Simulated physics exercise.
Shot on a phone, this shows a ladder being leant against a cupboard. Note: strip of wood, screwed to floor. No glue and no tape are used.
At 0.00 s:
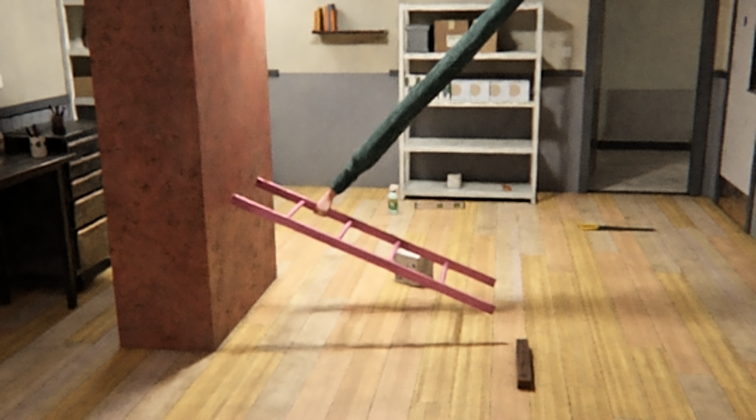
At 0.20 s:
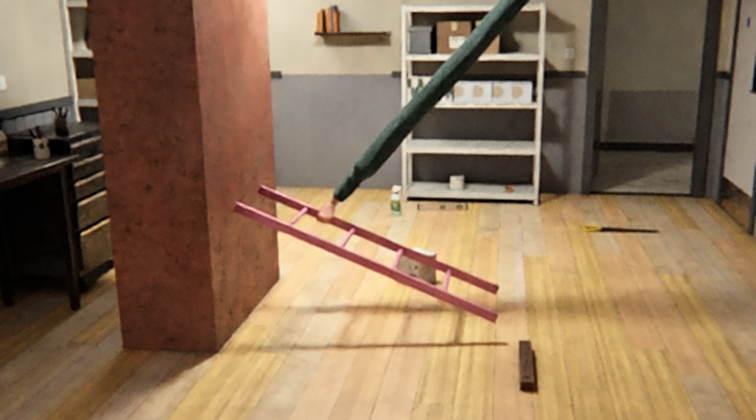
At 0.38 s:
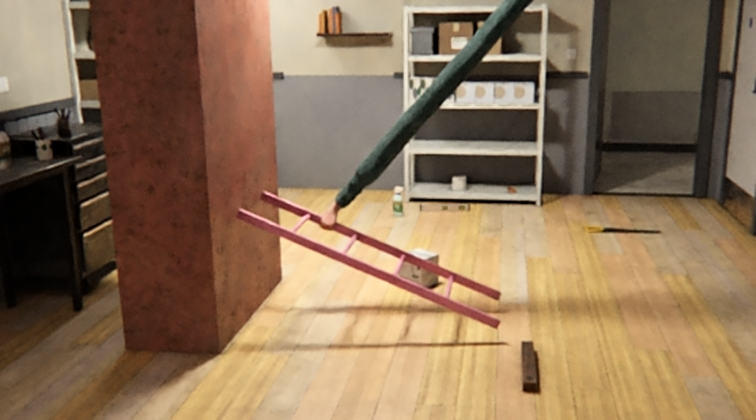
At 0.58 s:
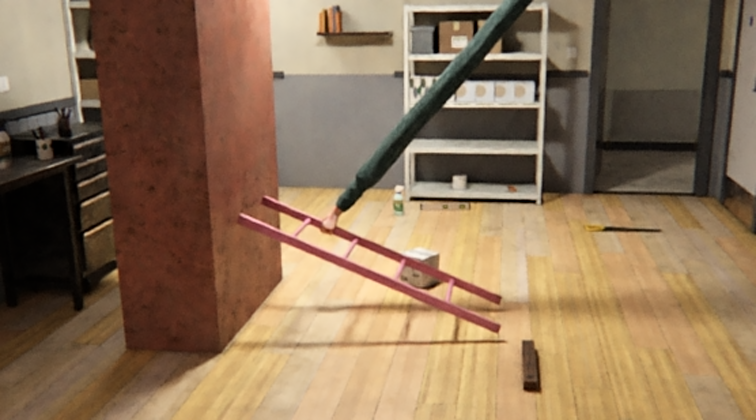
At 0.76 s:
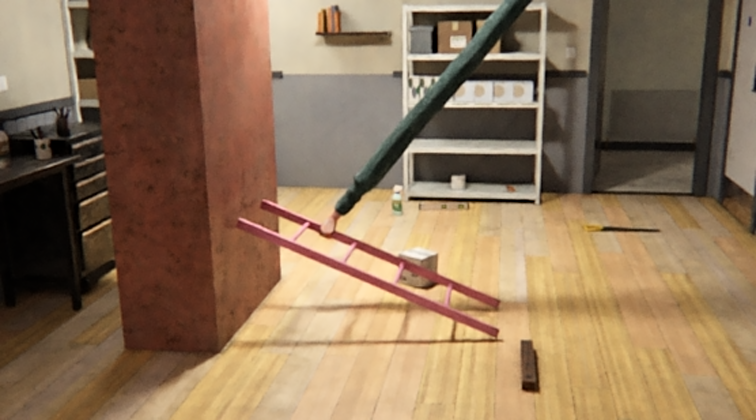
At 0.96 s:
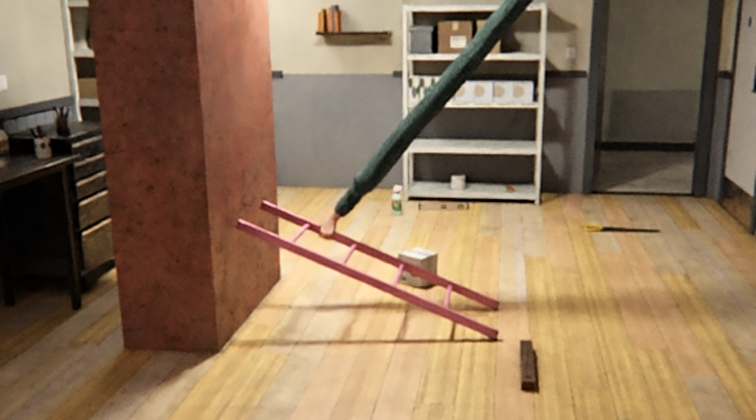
A pink ladder, gripped by a hand on a long dark green arm reaching in from the top, slants beside a tall reddish-brown cupboard in a wood-floored room, viewed from slightly above. A pale parcel sits behind the ladder, a dark wooden strip lies at lower right, and white shelves stand behind. The arm lowers the ladder slightly while the view shifts a little, then both nearly settle.
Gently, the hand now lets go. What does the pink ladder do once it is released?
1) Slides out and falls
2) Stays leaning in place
1, slides out and falls.
After 1.22 s, pink ladder tipped 11° from how it was near (380, 290).
After 1.38 s, pink ladder tipped 21° from how it was near (385, 302).
After 1.64 s, pink ladder tipped 16° from how it was near (386, 302).
At rest (2.2 s), the pink ladder slides out and falls, near (384, 314); the bystanders in place.
